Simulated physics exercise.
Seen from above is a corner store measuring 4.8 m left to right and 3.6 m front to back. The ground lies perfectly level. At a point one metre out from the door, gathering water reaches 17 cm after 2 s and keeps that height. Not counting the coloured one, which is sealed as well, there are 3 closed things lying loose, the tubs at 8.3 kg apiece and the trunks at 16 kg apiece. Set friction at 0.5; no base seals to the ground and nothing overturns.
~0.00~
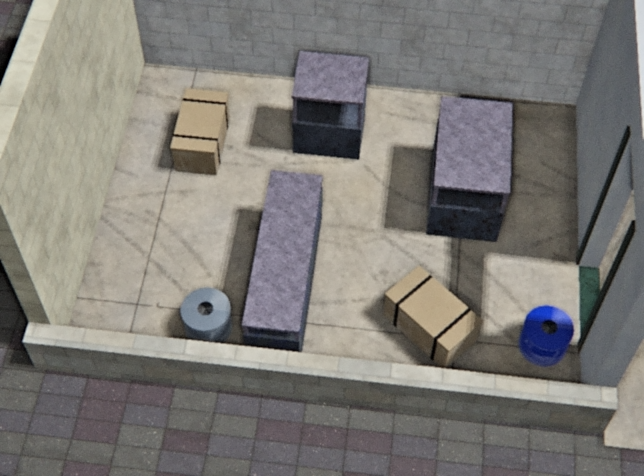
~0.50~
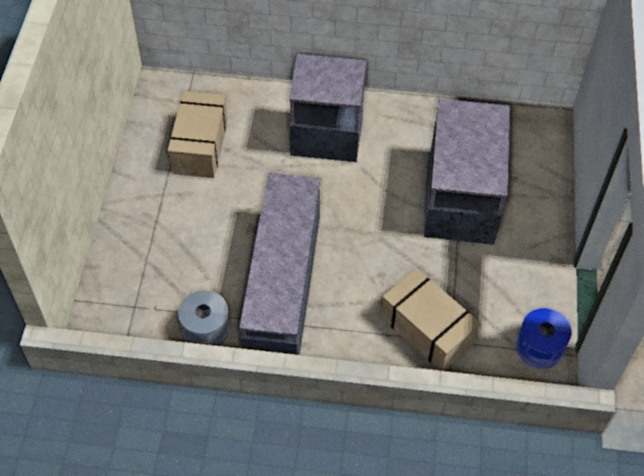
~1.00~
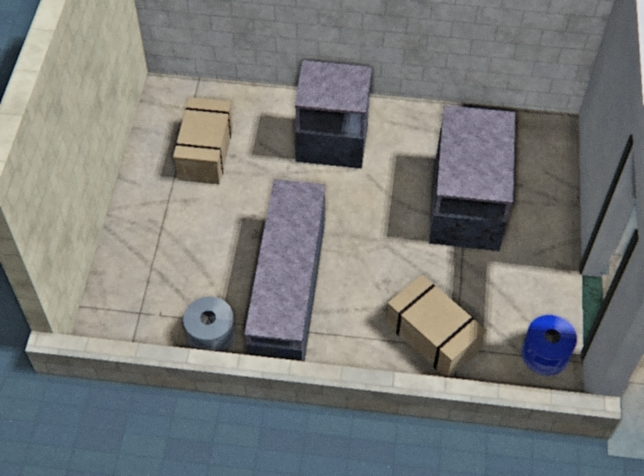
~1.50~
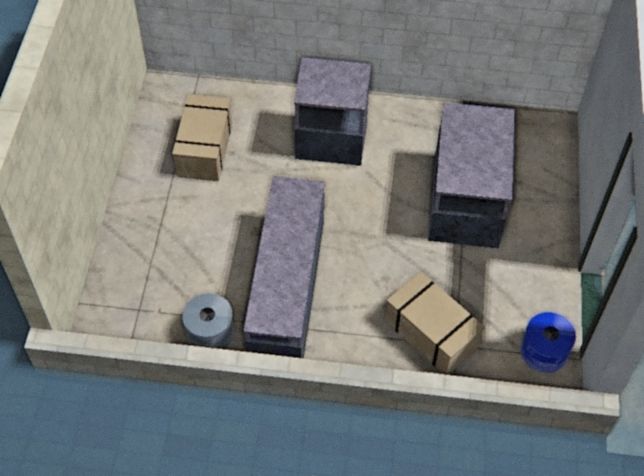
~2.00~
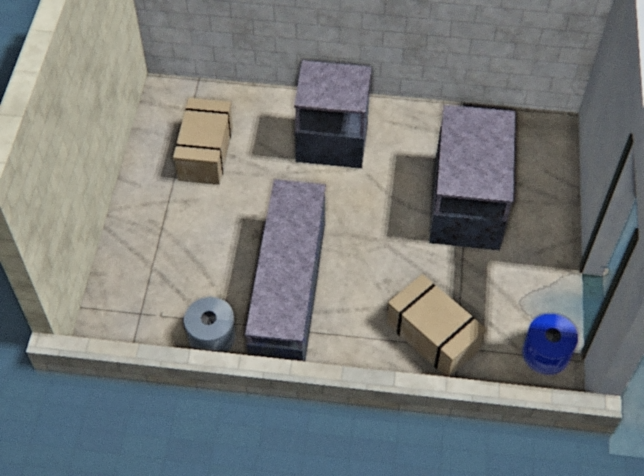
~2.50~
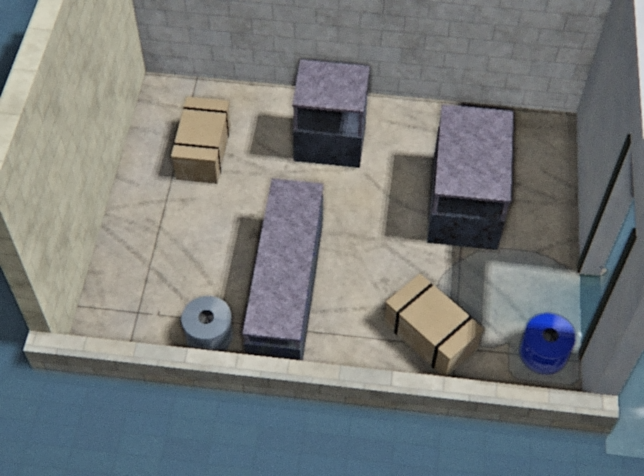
At the start, a walled storeroom seen from above holds crates, counters, a grey tub and a blue tub on a dry floor, with bare paving outside. Water then covers the paving, and later a shallow sheet enters through the doorway at right, spreading around the blue tub while everything inside stays put.
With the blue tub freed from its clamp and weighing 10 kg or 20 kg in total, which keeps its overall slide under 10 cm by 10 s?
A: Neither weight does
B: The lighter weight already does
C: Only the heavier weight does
Answer: C.
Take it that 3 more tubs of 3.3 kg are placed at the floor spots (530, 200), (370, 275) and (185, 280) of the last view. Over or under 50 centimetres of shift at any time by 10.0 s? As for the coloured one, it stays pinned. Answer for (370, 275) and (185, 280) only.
Above the mark, then below the mark.
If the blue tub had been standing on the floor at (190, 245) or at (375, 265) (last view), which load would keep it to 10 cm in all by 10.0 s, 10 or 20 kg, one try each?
In that order: Either load holds; only the larger holds.
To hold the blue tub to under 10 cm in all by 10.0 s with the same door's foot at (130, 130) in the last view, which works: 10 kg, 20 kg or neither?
If so, then the first option suffices.
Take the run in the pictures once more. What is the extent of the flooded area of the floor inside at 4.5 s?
Some 6.5 m2 of it.
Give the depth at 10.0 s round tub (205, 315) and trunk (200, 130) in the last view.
About 2 and 3 cm.
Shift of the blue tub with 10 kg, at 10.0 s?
Around 80 centimetres out of place.
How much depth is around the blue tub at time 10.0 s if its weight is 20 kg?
Around 9 cm.
After 3.5 s the blue tub would be 29 cm from its start with 10 kg and 0 cm from its start with 20 kg; 5 cm of water round it then.
After 4.5 s the blue tub would be 30 cm from its start with 10 kg and 0 cm from its start with 20 kg; 4 cm of water round it then.
After 7.0 s the blue tub would be 29 cm from its start with 10 kg and 0 cm from its start with 20 kg; 6 cm of water round it then.
After 10.0 s the blue tub would be 76 cm from its start with 10 kg and 0 cm from its start with 20 kg; 9 cm of water round it then.
